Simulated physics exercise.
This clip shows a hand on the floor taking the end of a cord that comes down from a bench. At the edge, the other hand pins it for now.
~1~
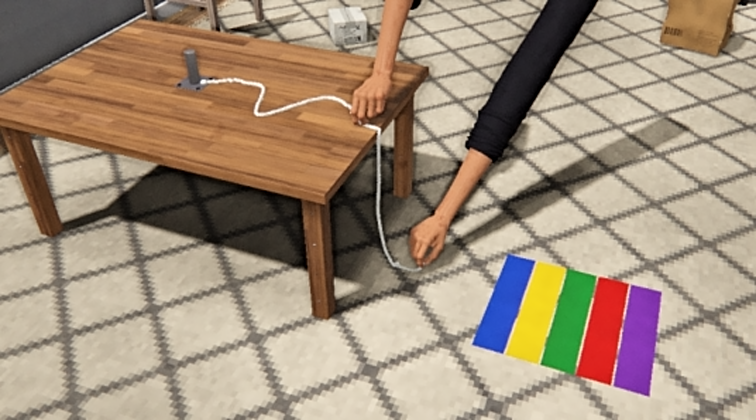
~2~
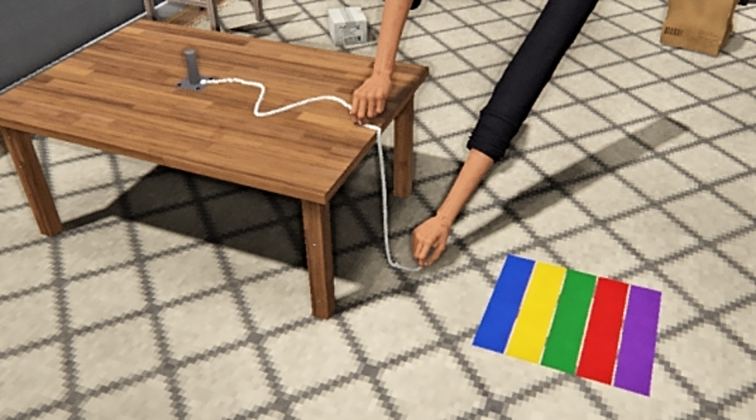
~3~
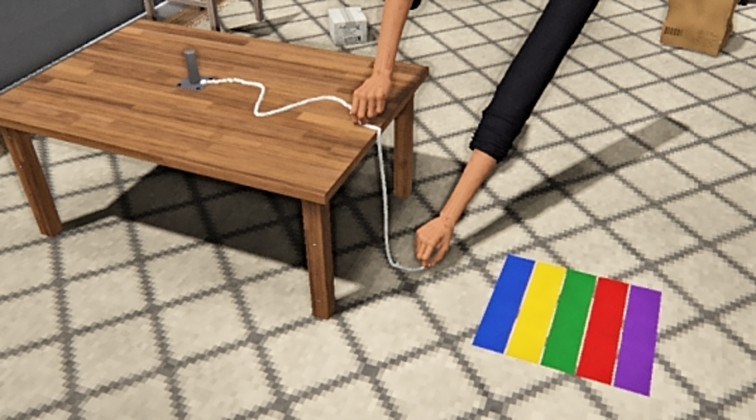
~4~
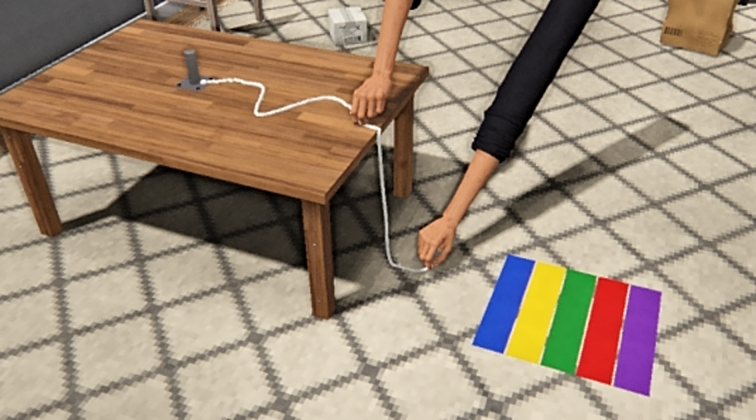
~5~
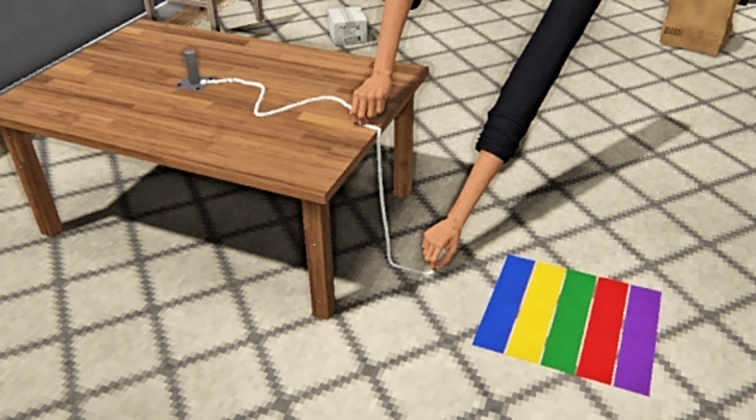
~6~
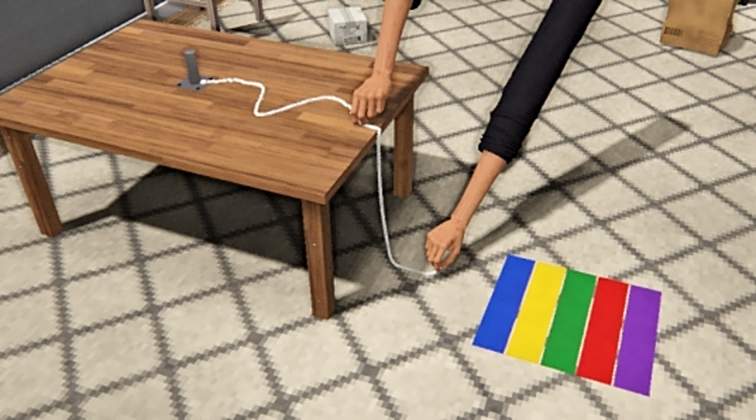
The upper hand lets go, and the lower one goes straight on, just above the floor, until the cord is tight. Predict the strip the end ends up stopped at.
The end ends up at the purple strip.
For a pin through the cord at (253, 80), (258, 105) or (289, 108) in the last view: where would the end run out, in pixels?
It ends up near (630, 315) the first time, (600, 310) the second and (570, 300) the third.
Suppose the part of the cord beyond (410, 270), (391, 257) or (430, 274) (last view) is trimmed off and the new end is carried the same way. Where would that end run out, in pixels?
(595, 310), (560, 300), (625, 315).
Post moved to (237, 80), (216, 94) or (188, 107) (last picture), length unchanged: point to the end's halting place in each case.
Try by try, around (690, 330), (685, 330) and (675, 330).
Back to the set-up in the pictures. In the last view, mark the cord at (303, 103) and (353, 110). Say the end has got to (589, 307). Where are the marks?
Point one: (359, 119); point two: (394, 167).
Soon after, end near (589, 306); over green.
After that, end near (624, 316); over red.
At the stop, end near (645, 321); over purple. Over purple.
